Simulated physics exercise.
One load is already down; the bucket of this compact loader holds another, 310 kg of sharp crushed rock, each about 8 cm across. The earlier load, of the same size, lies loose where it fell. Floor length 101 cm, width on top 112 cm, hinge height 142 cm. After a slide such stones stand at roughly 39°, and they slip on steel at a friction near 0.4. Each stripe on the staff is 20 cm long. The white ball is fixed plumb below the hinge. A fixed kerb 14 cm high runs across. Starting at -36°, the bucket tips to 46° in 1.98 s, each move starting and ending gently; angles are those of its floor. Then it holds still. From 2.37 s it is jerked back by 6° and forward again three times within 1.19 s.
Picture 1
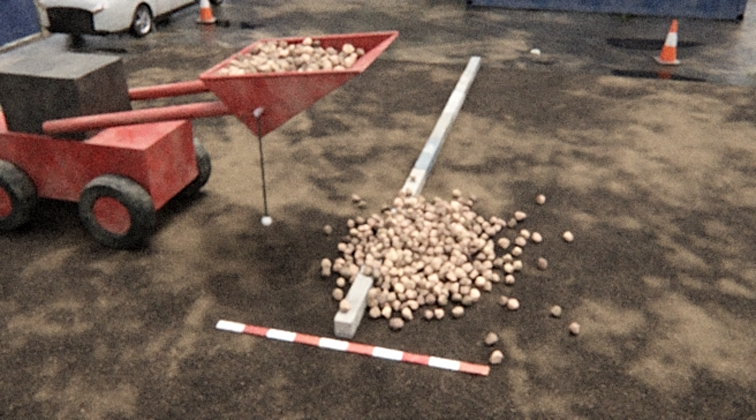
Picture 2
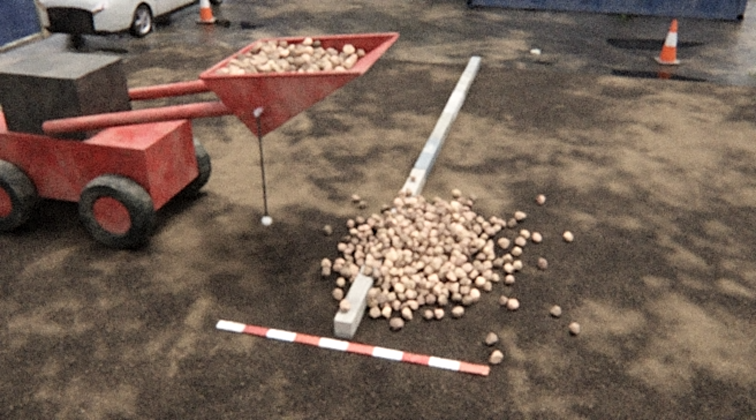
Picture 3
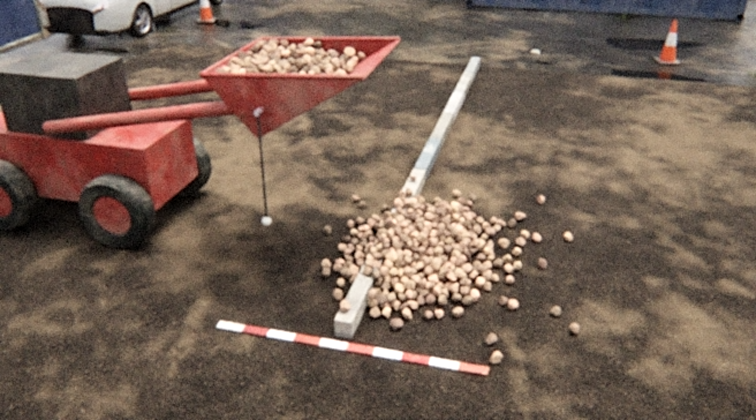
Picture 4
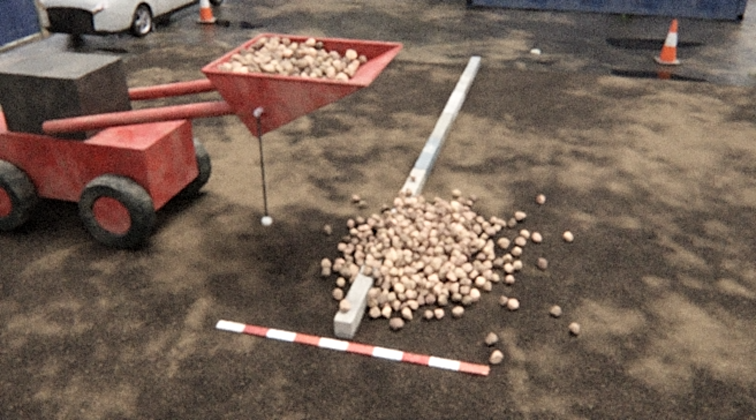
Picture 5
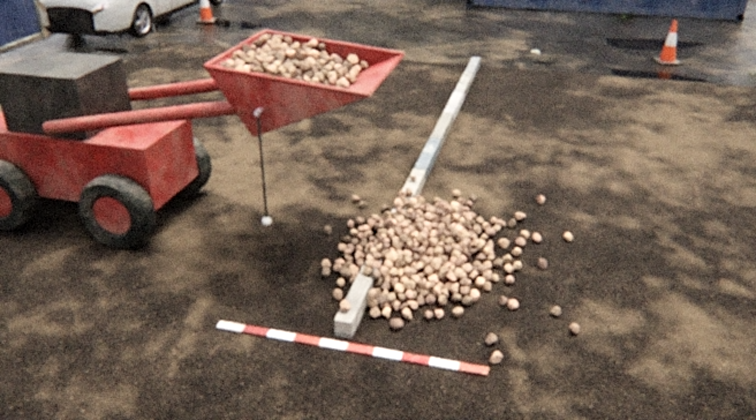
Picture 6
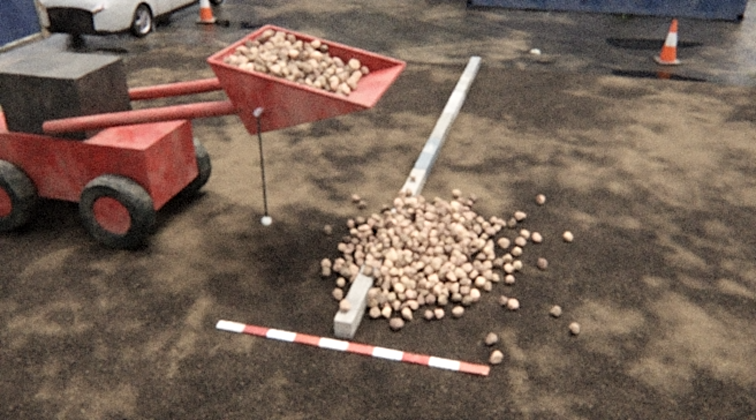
On a dark, mottled stretch of ground seen from above at an angle, orange-and-white cones and part of a pale car stand in the background. A red loader at left holds a raised bucket of round tan stones, while a loose heap lies across a long pale kerb behind a red-and-white staff. The bucket slowly tilts forward, its right lip dipping slightly, as everything else and the camera stay still.
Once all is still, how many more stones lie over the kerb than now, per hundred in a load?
Some 40 per cent is added.
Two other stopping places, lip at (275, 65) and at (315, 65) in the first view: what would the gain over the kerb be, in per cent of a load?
About 0 and 5 per cent.
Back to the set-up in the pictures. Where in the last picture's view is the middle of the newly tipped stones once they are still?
Around (379, 236).
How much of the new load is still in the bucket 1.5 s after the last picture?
Roughly 25 per cent is still inside.
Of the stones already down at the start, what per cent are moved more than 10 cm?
Roughly 5 per cent of them.
Then, 0.9 s after the last picture the floor is at 33°; in per cent of one load, 100 in the bucket, 15 on this side of the kerb, 85 over the kerb; the foremost stones are at (544, 260).
Then, 1.5 s after the last picture the floor is at 46°; in per cent of one load, 23 in the bucket, 76 on this side of the kerb, 100 over the kerb; the foremost stones are at (544, 260).
Then, 3.4 s after the last picture the floor is at 46°; in per cent of one load, 0 in the bucket, 75 on this side of the kerb, 125 over the kerb; the foremost stones are at (545, 261).
Then, 6.1 s after the last picture the floor is at 46°; in per cent of one load, 0 in the bucket, 75 on this side of the kerb, 125 over the kerb; the foremost stones are at (545, 261). Net gain over the kerb, 40.
